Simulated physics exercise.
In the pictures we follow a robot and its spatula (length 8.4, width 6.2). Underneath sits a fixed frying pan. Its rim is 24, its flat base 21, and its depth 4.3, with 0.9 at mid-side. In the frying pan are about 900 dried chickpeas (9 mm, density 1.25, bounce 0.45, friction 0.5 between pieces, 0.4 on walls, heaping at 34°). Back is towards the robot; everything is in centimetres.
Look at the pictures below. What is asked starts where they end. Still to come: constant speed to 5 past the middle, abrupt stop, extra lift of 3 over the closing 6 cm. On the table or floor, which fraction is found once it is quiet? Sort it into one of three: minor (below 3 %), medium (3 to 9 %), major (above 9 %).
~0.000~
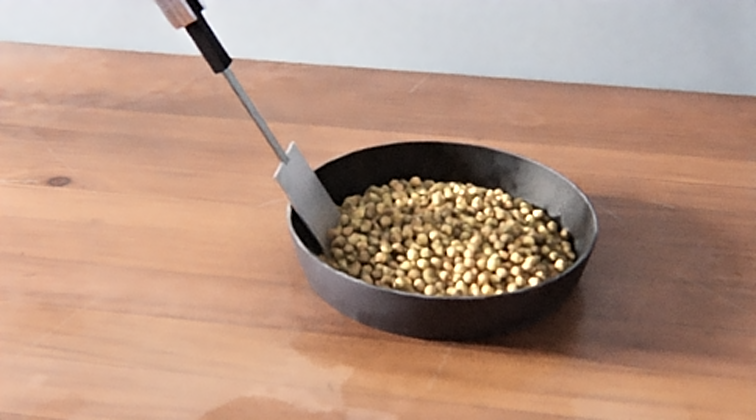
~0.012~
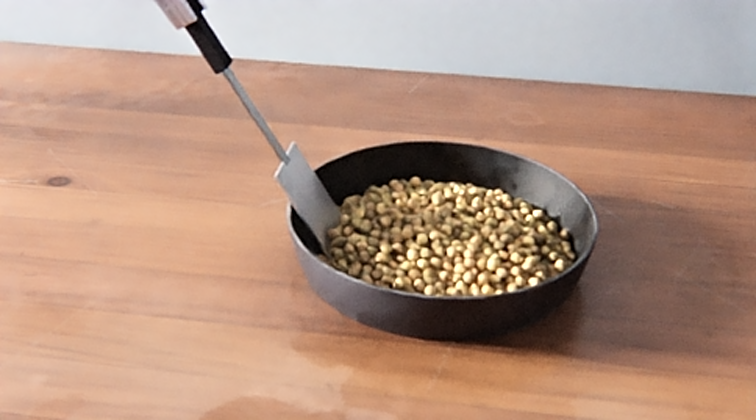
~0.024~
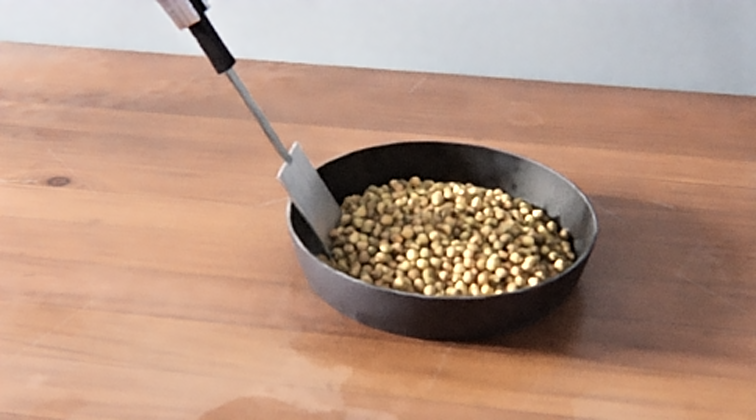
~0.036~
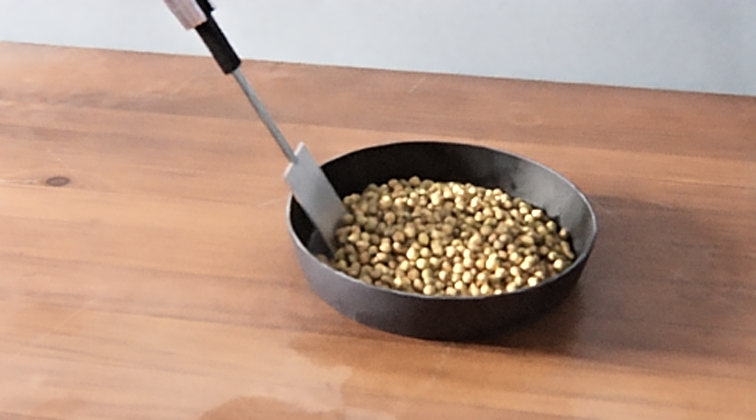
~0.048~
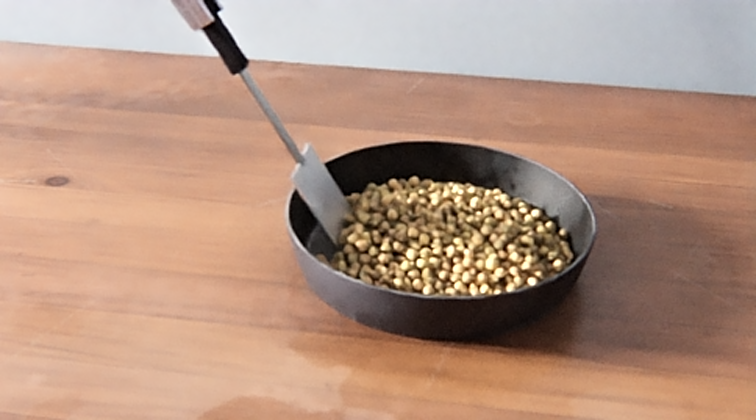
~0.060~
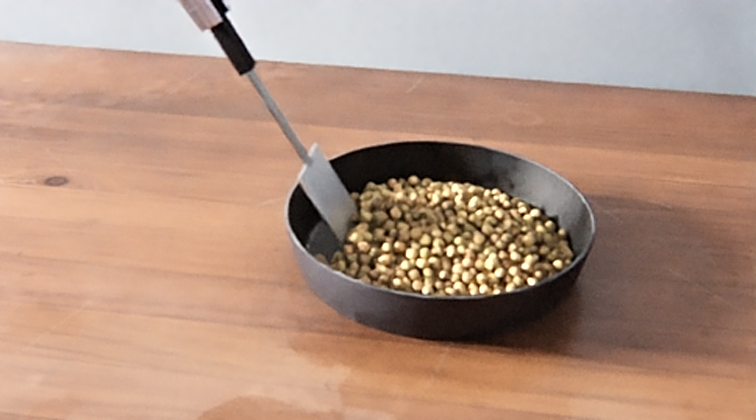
Minor, below 3 %.
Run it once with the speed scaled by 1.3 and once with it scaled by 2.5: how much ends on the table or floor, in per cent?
Some 0 and 10 per cent.
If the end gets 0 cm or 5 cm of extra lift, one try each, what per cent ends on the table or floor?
Close to 0 and 0 percent respectively.
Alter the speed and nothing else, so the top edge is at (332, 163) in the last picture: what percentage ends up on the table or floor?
My guess is around 10 percent.
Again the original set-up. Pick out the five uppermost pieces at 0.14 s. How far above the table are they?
Somewhere near 4 cm, I'd say.
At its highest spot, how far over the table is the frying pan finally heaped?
Some 4.5 cm.
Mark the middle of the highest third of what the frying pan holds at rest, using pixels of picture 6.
Roughly (522, 241).
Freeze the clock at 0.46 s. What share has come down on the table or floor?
Roughly 0 percent of it.
After 0.14 s, sloping 59°, highest piece 5 above the table; 900 in the frying pan.
After 0.22 s, sloping 59°, highest piece 5 above the table; 900 in the frying pan.
After 0.46 s, sloping 59°, highest piece 4 above the table; 900 in the frying pan.
After 1.51 s, sloping 59°, highest piece 4 above the table; 900 in the frying pan.
At rest, 900 in the frying pan. That is 0 % on the table or floor.
